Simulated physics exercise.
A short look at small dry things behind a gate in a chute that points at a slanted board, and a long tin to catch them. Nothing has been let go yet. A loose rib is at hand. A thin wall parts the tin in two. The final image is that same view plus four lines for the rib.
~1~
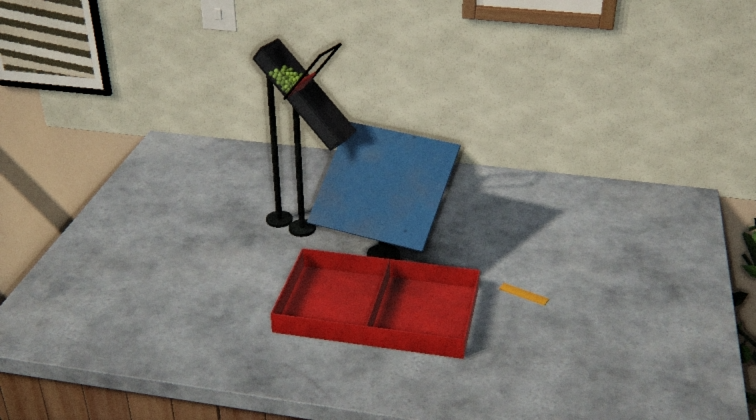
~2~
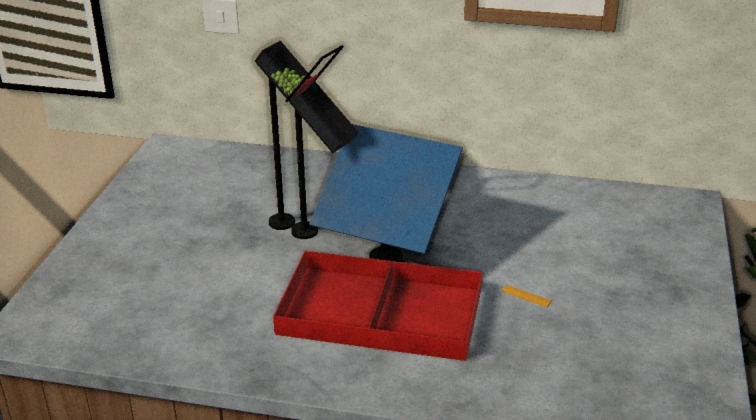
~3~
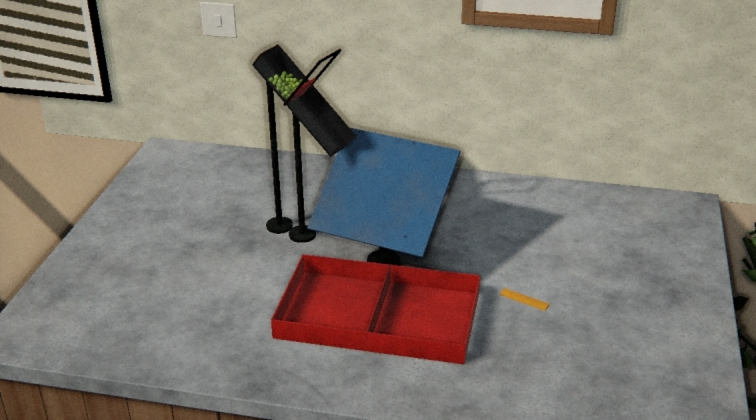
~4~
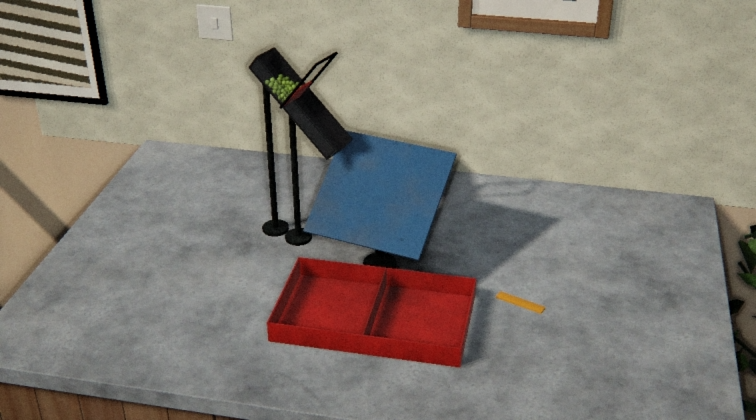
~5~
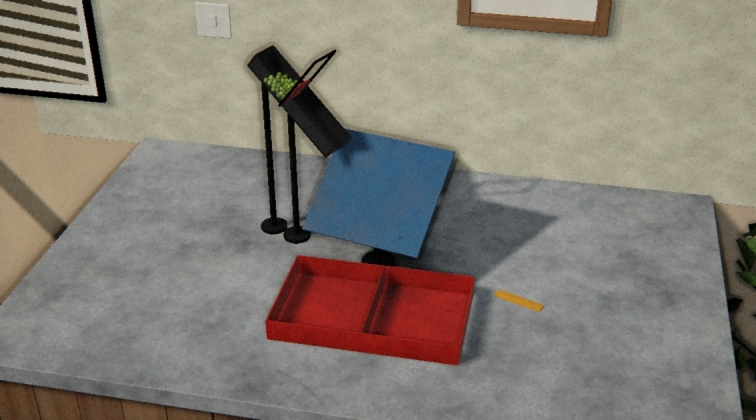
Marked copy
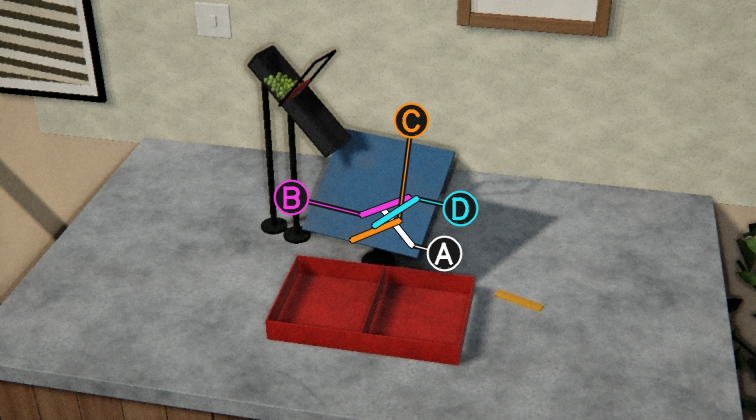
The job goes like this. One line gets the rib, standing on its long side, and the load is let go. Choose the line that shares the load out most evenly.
Choose A.
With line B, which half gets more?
More lands on the left.
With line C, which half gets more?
Left.
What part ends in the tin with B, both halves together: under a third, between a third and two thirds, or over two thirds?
Over two thirds.
On the marked copy, line A from (383, 209) to (411, 245); line B from (408, 197) to (362, 214); line C from (398, 220) to (352, 239); line D from (416, 198) to (374, 225).
With A, of what is caught, roughly half in the left half, roughly half in the right.
With B, of what is caught, almost all in the left half, just a few in the right.
With C, of what is caught, almost all in the left half, about a tenth in the right.
With D, of what is caught, almost all in the left half, about a tenth in the right.
